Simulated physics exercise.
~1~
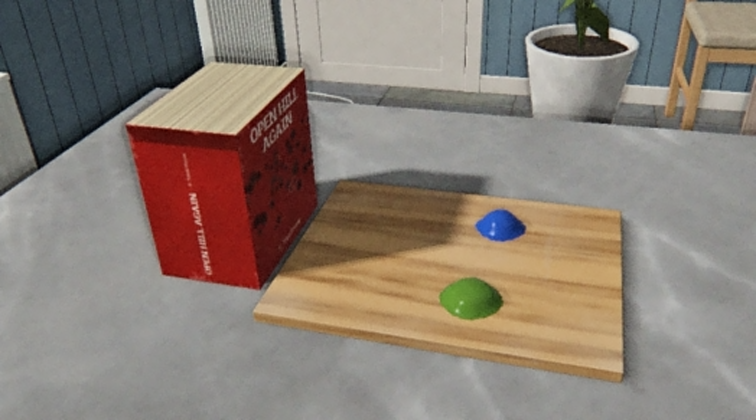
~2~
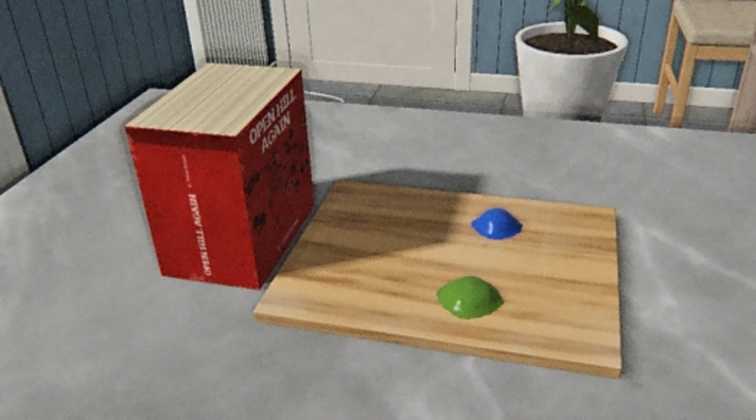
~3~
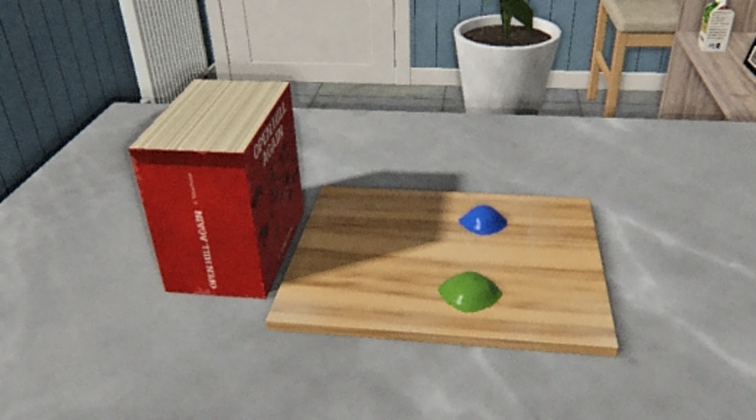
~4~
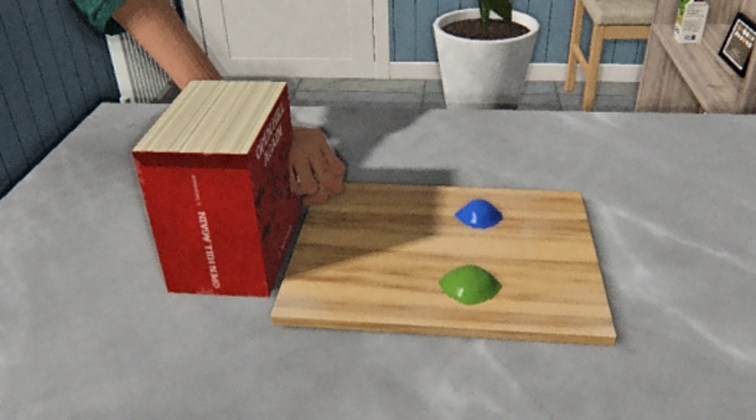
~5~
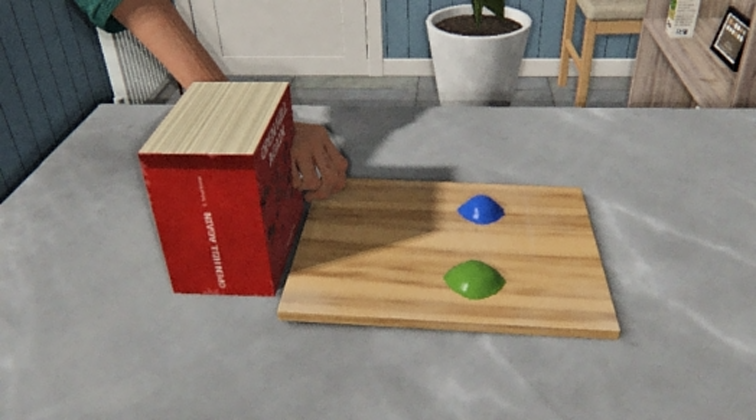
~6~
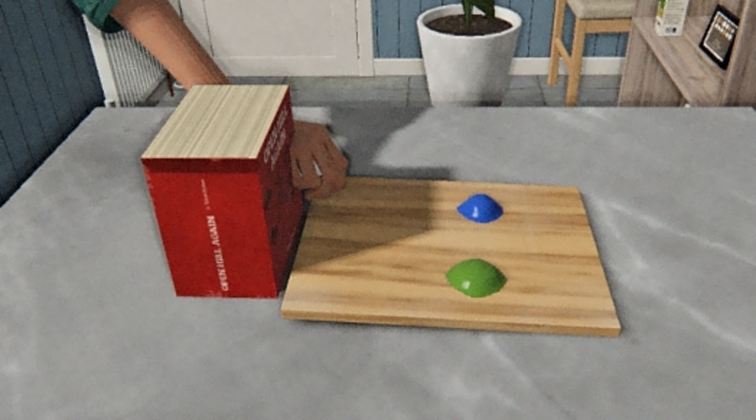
At the start, a green mound and a blue mound of something soft sit on a wooden chopping board beside a thick red book. The view shifts slightly, then a hand reaches in behind the book and raises the board's end very slightly, while both mounds stay in place on it.
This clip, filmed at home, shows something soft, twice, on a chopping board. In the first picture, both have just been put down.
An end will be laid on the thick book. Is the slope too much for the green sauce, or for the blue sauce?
Outcome: The green sauce is going to hang on the whole time, the blue sauce is going to hang on the whole time.
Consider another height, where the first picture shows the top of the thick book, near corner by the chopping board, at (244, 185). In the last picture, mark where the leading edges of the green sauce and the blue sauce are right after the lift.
First (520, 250), next (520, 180).
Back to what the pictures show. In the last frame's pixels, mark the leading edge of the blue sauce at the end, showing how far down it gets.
Near (527, 173), roughly.
Next, slope about 35°; the green sauce has not moved; the blue sauce has not moved.
After that, the green sauce has not moved; the blue sauce has not moved.
Finally, slope about 35°; the green sauce has not moved; the blue sauce has not moved.
